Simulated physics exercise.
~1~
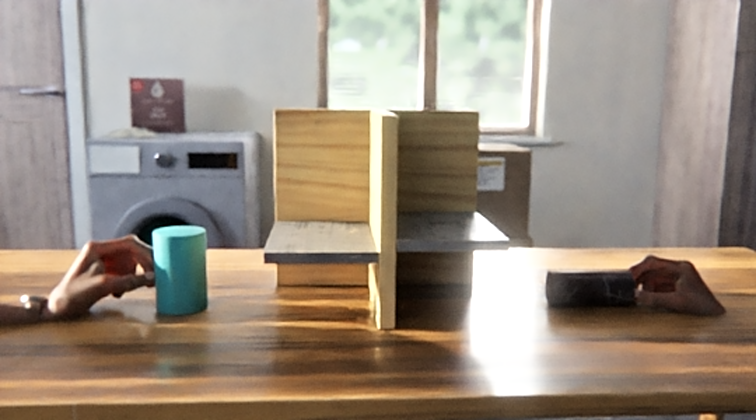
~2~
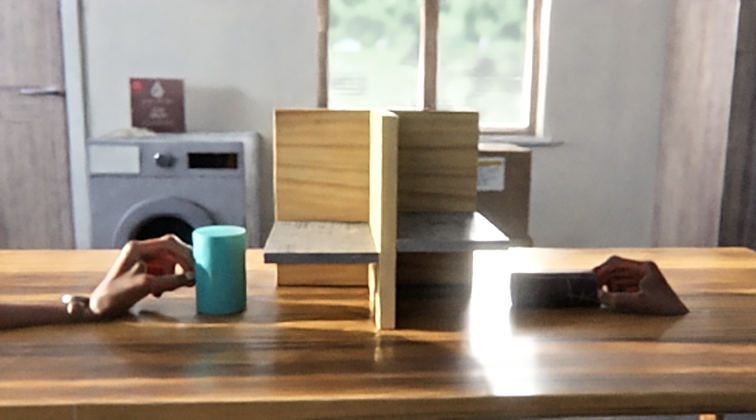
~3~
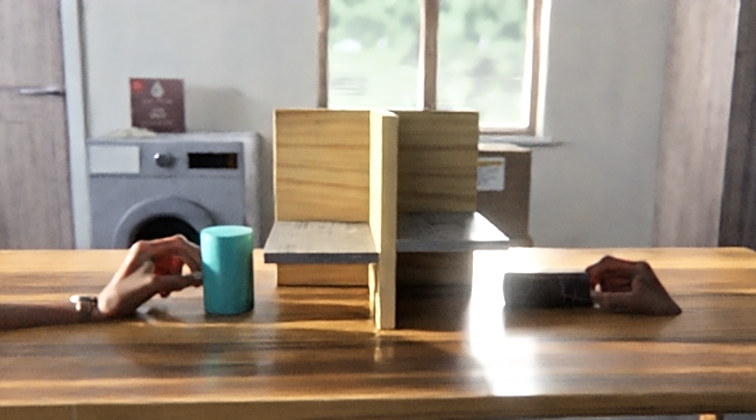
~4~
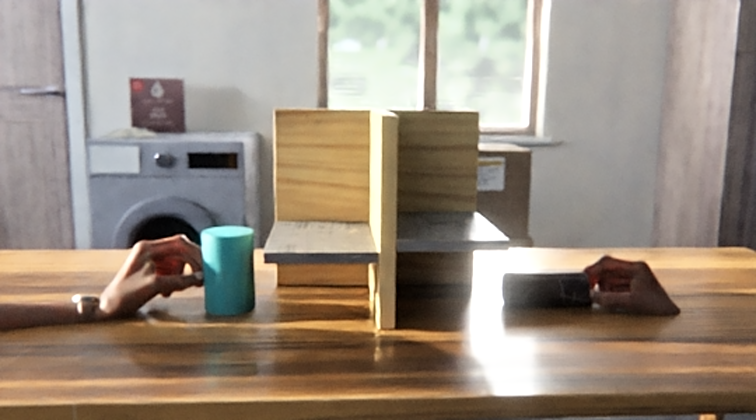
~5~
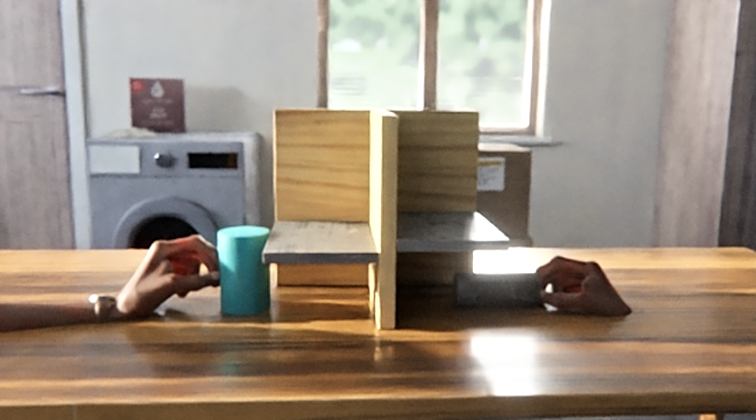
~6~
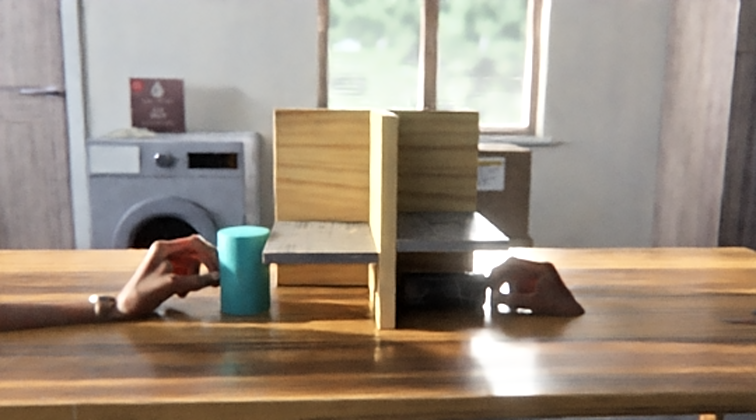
A black candle lying on its side and an upright turquoise candle were pushed by hands from opposite sides toward a wooden shelf on a table; the turquoise one stopped at the shelf's edge, while the black one slid in underneath.
